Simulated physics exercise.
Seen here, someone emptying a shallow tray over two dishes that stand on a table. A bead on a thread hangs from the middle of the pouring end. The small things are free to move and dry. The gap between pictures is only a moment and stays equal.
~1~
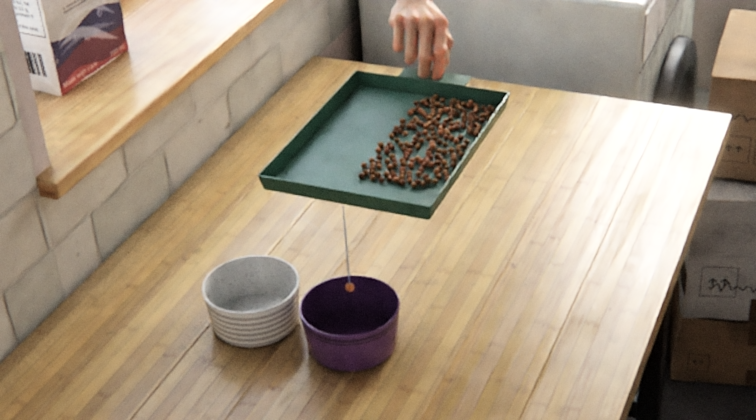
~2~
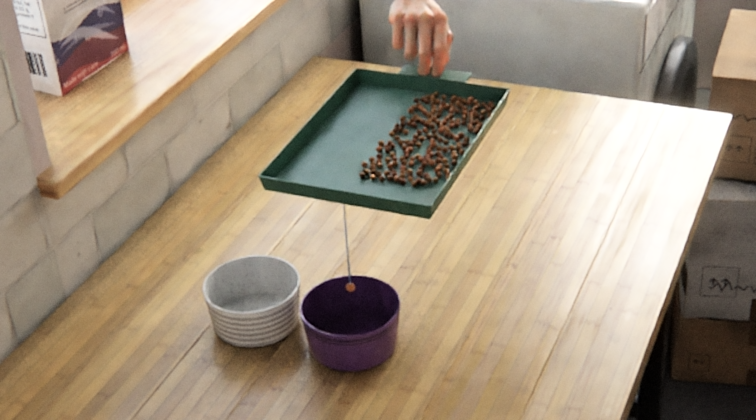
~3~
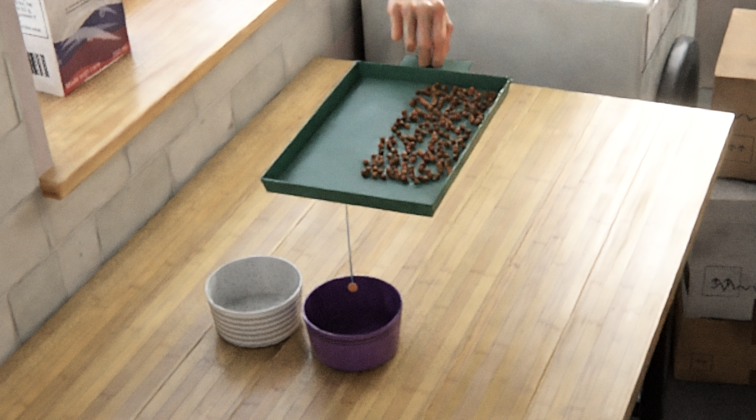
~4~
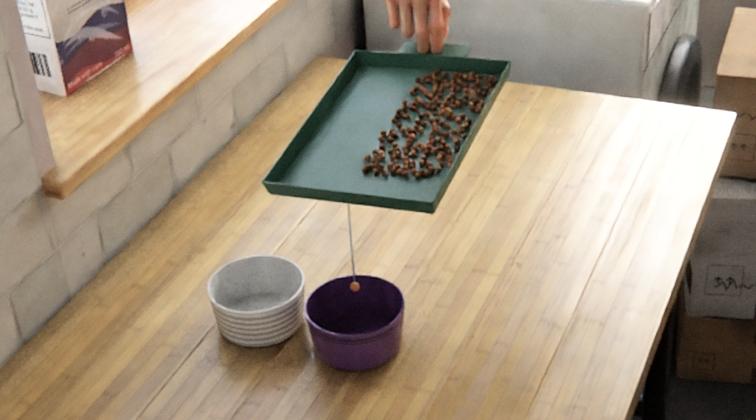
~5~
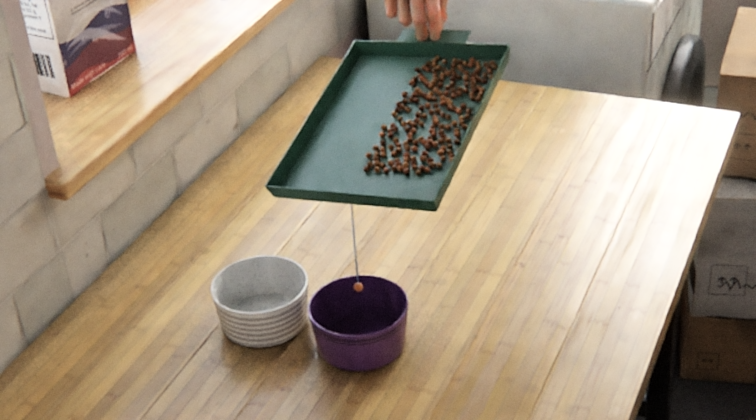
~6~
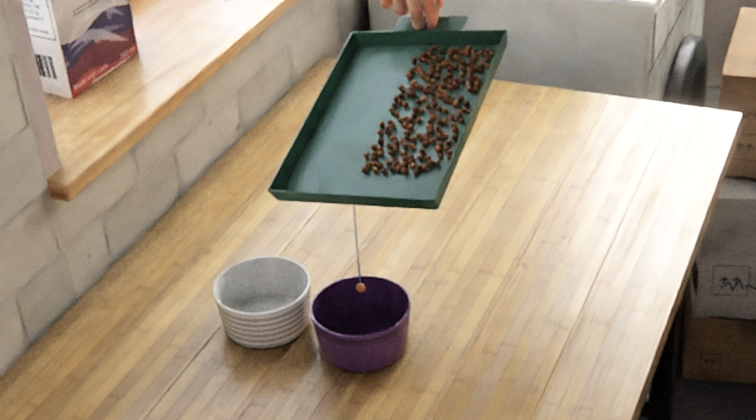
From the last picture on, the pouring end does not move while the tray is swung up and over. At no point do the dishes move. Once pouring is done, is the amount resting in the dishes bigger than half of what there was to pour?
Yes - the dishes will gather the main share.
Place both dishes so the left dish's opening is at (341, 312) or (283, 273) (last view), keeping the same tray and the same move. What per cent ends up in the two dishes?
I'd expect some 20 percent, and then some 70 percent.
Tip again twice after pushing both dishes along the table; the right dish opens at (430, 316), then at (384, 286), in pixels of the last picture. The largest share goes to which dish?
One: Left. Two: The left-hand dish.
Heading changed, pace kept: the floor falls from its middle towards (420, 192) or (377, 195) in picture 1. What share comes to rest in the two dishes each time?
The first try yields 0 percent and the second 10 percent.
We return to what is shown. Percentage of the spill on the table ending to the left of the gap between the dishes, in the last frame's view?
Some 70 %.
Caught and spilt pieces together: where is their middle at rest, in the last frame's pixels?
Roughly pixel (268, 319).
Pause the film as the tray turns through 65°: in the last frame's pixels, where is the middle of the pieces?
Look about (298, 205) in the last picture.
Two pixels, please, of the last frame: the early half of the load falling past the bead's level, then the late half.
The early half goes through (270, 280), the late half through (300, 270).
Just after the last frame, tray tipped steeply; roughly two thirds on the tray; about a tenth in the left dish; just a few outside both; roughly a quarter in the air.
A moment on, tray tipped past a quarter turn; roughly a third on the tray; just a few in the right dish; roughly a third in the left dish; about a tenth outside both; about a tenth in the air.
Further on, tray tipped past a quarter turn; about a tenth in the right dish; the larger part in the left dish; about a tenth outside both.
When it is over, tray tipped past a quarter turn; about a tenth in the right dish; the larger part in the left dish; about a tenth outside both.
